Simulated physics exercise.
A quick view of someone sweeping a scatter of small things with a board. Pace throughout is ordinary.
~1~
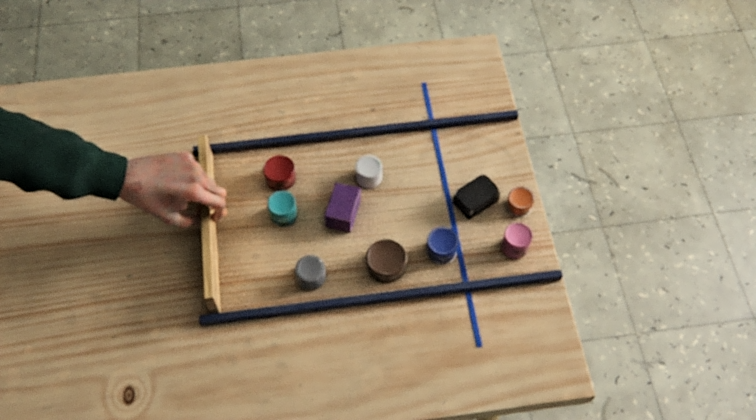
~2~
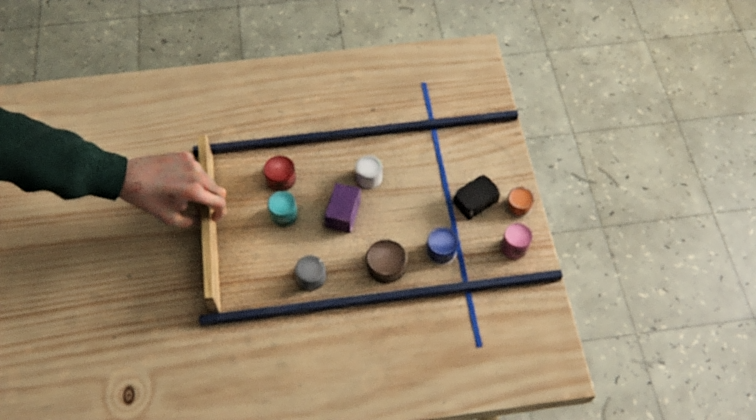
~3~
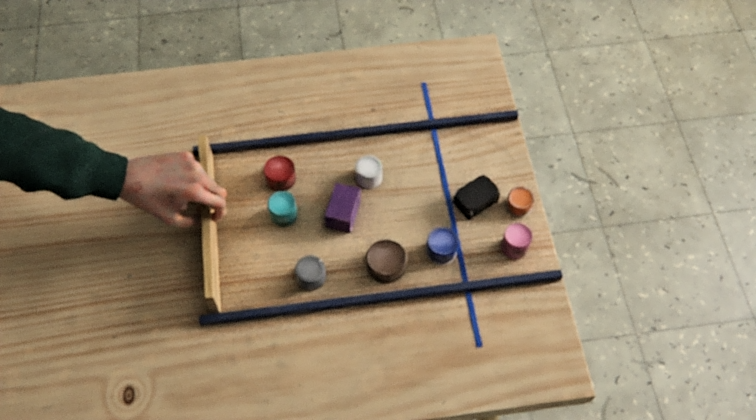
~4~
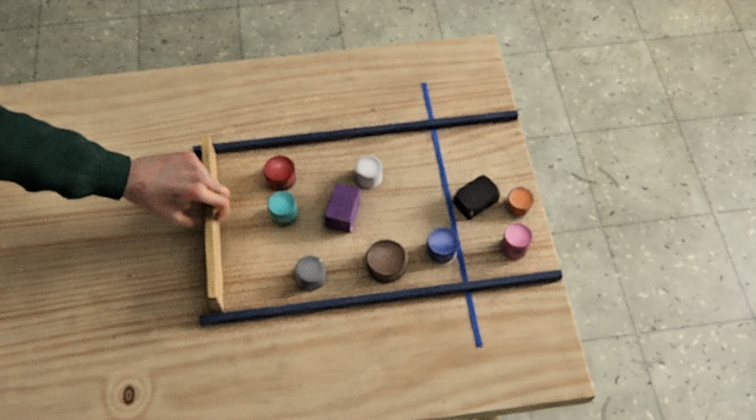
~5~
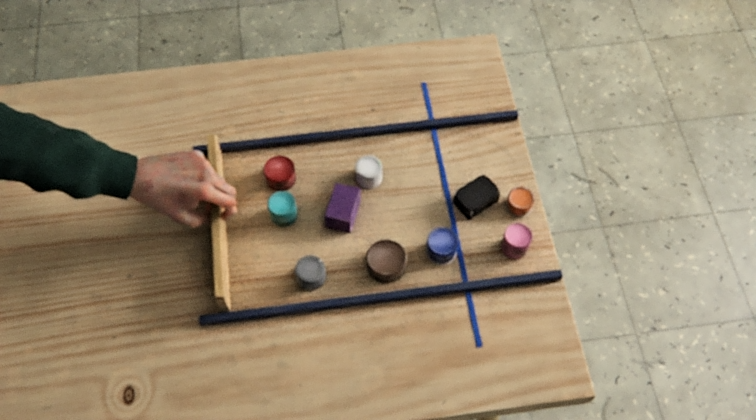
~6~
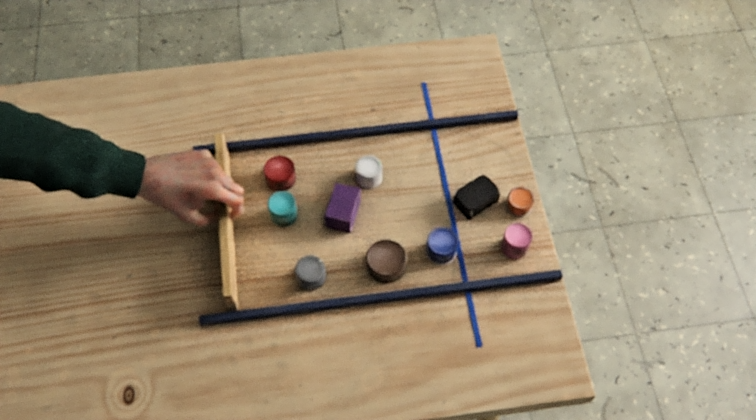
A wooden board, held by a hand in a dark green sleeve, slides slightly right between two dark rails on a wooden table, while the scattered small tubs, purple block and black case near a blue line stay still.
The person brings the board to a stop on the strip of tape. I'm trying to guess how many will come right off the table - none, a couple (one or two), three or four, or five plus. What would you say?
Basically the losses over the end count zero in this one.
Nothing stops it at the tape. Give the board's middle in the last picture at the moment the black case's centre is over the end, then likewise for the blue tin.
The middle is at (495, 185) when it's the black case, and at (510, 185) when it's the blue tin.
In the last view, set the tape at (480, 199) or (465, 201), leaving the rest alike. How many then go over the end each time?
The first try gives 1 and the second gives 0.
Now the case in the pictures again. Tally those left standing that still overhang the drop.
Expected count: 0.
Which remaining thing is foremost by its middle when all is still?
I reckon it's the pink tub.
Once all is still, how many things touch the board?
The count is 5.
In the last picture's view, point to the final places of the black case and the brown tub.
The black case finishes at (502, 185); the brown tub finishes at (510, 254).
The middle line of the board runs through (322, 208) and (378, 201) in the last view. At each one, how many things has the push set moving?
4 and 7.
Soon after, none off yet; orange tin at rest near (520, 202); pink tub at rest near (517, 241); black case at rest near (476, 197).
At rest, the number that fall off is zero.
